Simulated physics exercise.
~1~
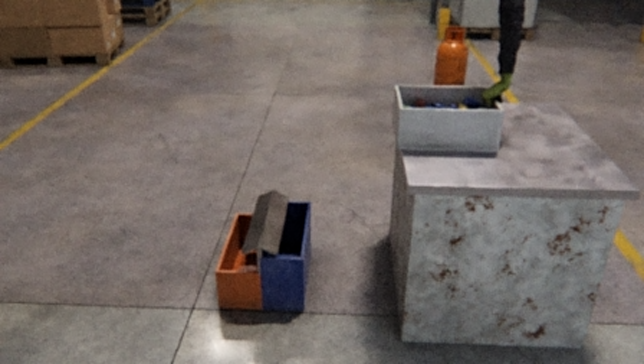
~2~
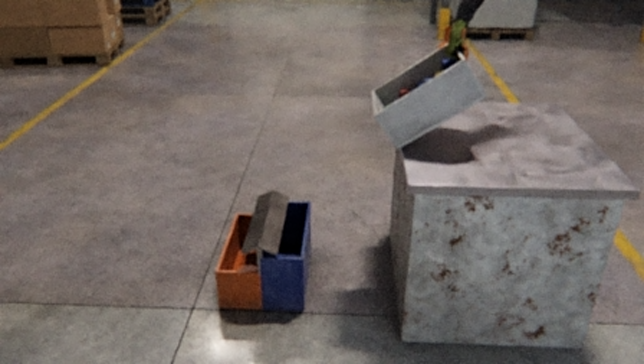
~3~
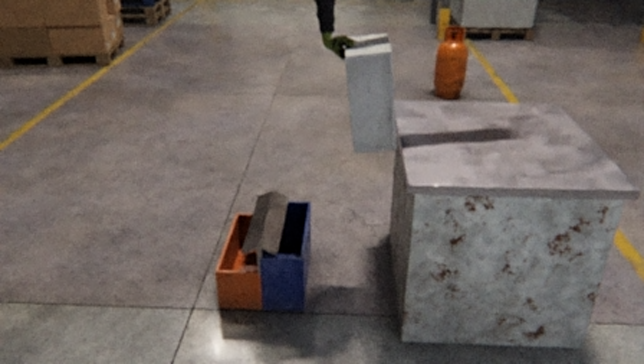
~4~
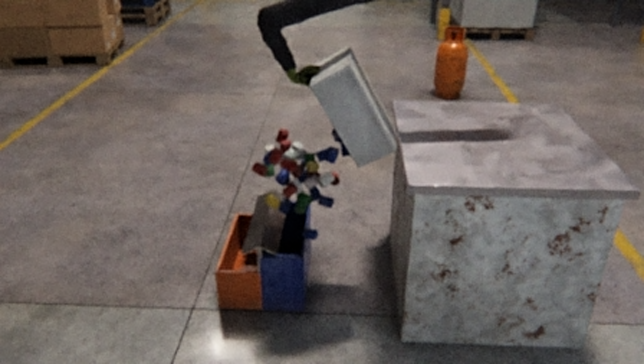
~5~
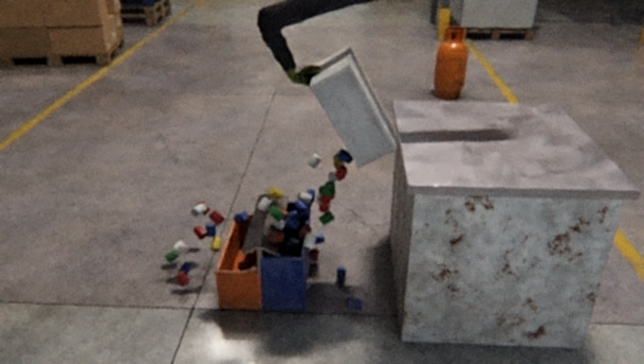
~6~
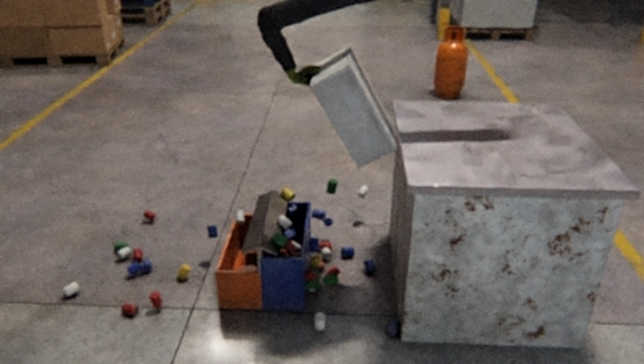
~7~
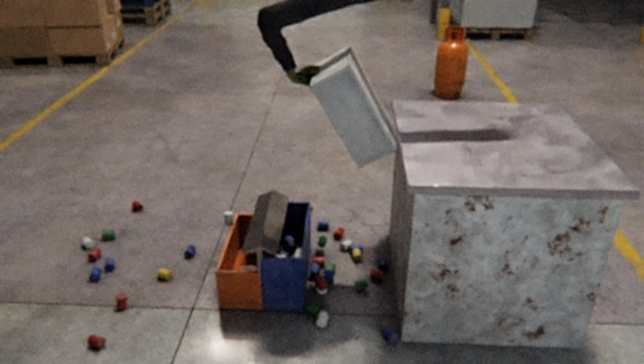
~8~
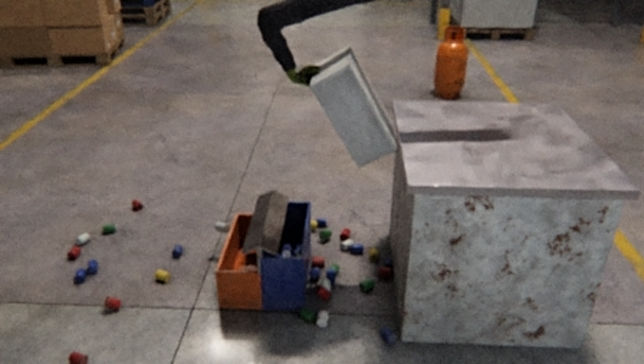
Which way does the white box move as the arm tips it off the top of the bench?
The white box moves to the left, swinging over the bench's left edge toward the blue box and orange tub.
At first, a gloved hand holds a white box of small colourful jars on top of a speckled bench, while an empty blue box and orange tub stand on the floor to the left. The arm lifts the box and tips it over the bench's left edge until it hangs steeply past upright. The jars tumble out in a loose cluster toward the ridge-shaped splitter above the two containers. Some drop into the blue box, but many bounce and scatter across the floor on both sides. The last ones roll to rest, leaving jars strewn between the bench and blue box and beyond the orange tub.
